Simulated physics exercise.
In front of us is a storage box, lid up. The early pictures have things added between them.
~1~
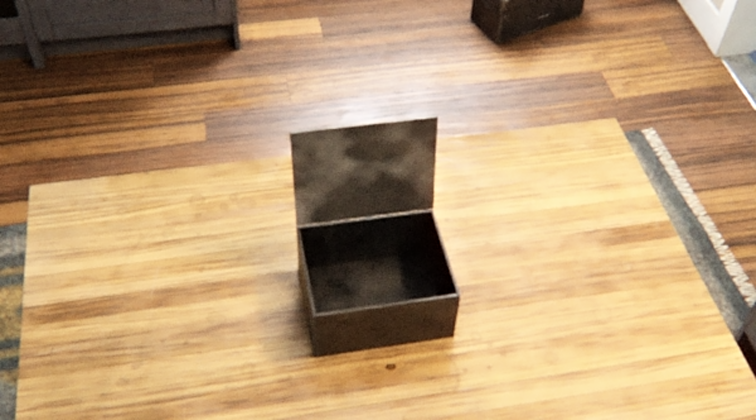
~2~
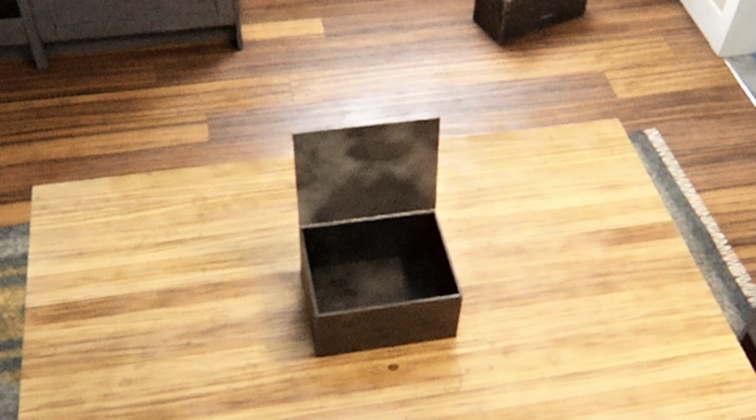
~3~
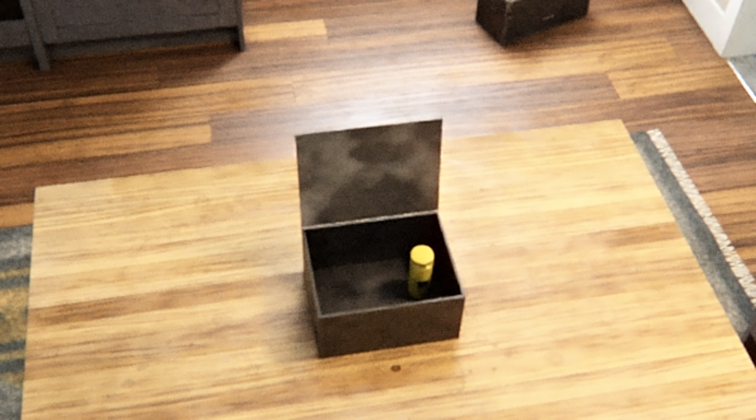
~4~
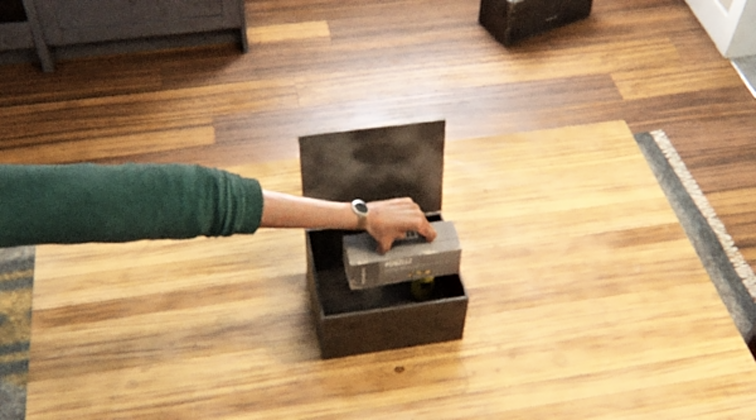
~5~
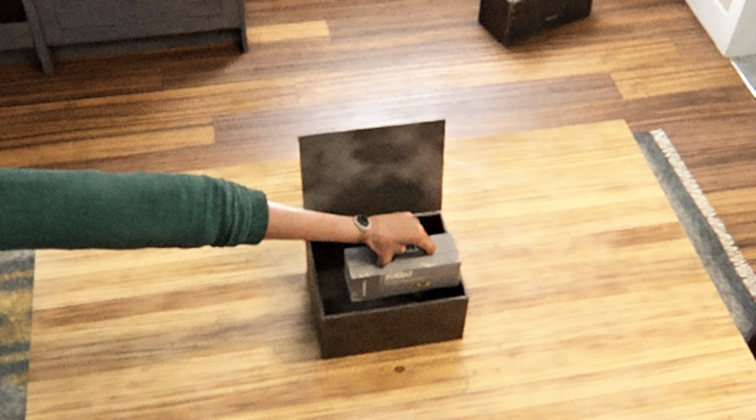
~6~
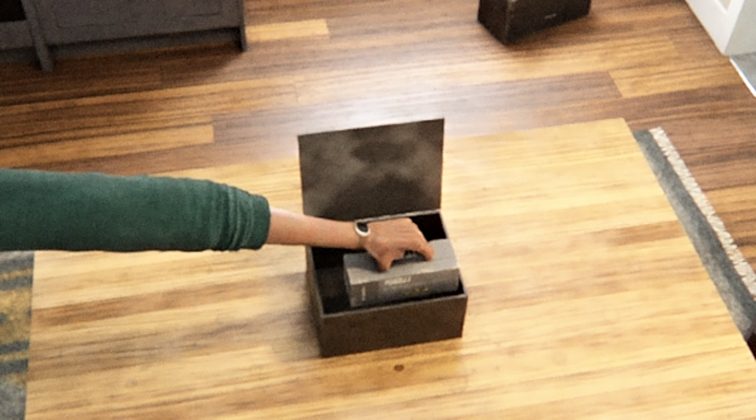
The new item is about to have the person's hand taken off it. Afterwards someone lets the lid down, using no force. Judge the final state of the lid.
Lies shut.
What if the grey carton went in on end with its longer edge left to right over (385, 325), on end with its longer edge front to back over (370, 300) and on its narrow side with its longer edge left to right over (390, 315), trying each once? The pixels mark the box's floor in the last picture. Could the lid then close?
Try 1: Lid not shut; try 2: Lid not shut; try 3: Lid shut.
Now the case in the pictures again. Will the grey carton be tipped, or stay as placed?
As it turns out, it keeps its original angle.
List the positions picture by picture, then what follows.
In the first picture, the last thing is not in view yet.
In the second picture, the last thing is not in view yet.
In the third picture, the last thing is not in view yet; yellow shaker (420, 272).
In the fourth picture, coming down; grey carton (402, 255).
In the fifth picture, coming down; grey carton (402, 267).
In the sixth picture, in place under the hand; grey carton (401, 273).
Then, 0.90 s on from there, lid starting down; grey carton shifted a little near (398, 310).
Then, 1.60 s on from there, lid 57° above the rim; grey carton shifted a little near (398, 310).
Then, 1.90 s on from there, lid 21° above the rim; grey carton shifted a little near (398, 310).
In the end, lid shut; moved from the start, grey carton; yellow shaker unmoved. At the end, from the last picture's camera, grey carton near (398, 310).
